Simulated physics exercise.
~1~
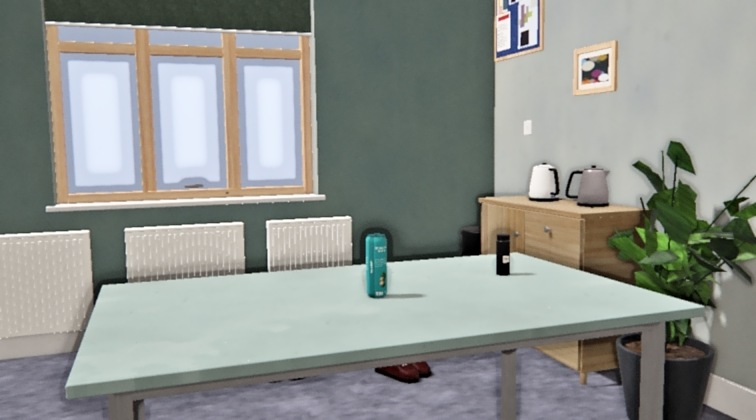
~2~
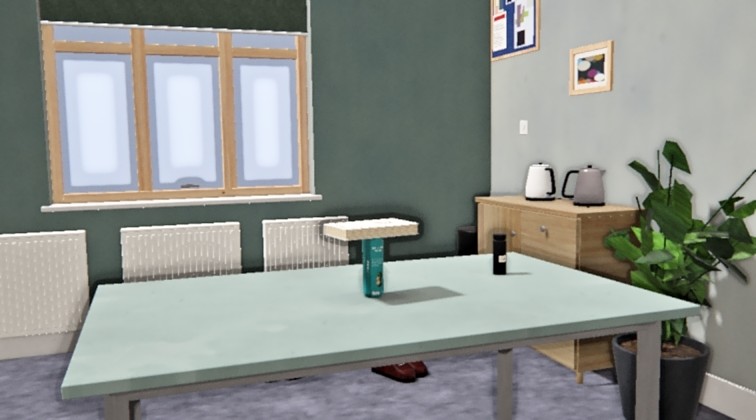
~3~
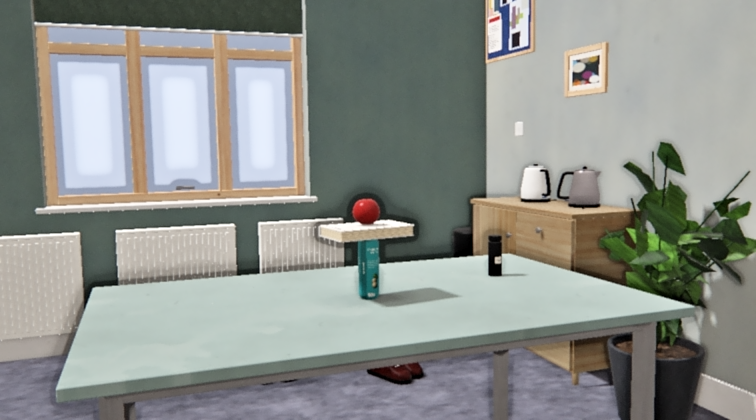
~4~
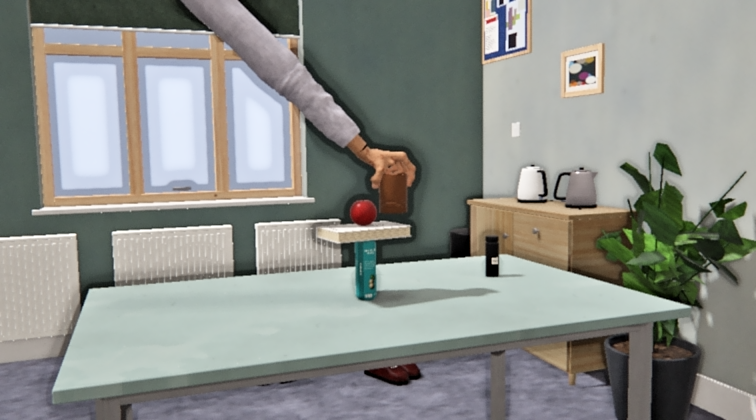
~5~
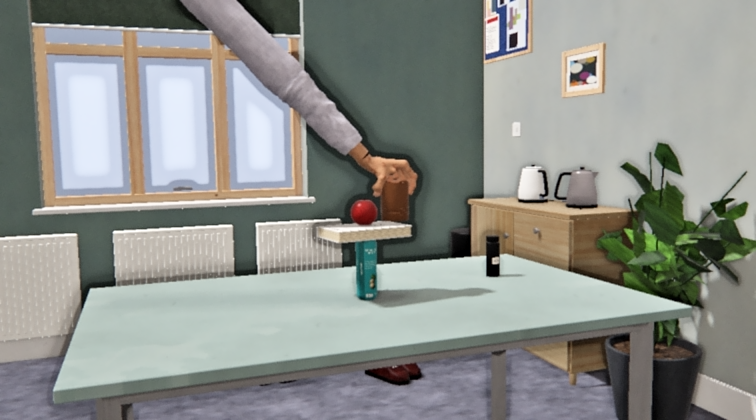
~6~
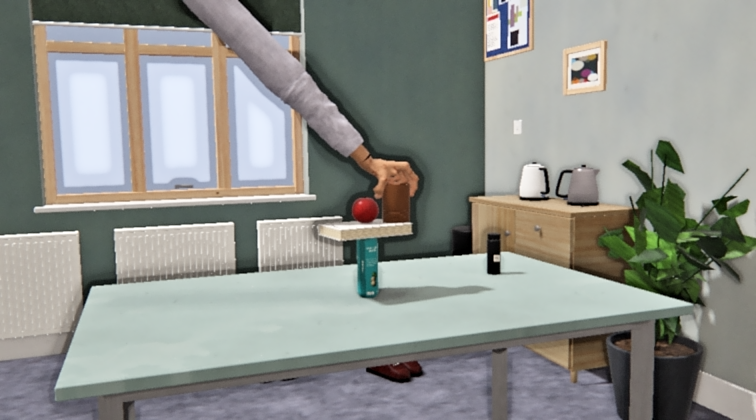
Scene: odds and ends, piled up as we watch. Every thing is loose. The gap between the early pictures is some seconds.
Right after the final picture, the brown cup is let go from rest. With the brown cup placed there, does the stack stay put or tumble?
My guess is a success.
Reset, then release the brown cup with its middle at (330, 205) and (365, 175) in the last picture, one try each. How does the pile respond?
On the first go it remains standing, and on the second it collapses.
Then, 0.20 s past the last view, nothing moves.
Then, 0.50 s past the last view, brown cup resting near (396, 203).
Finally, all 5 still in place. Final places as the last picture's camera would see them, brown cup near (396, 203). The pile stays up.
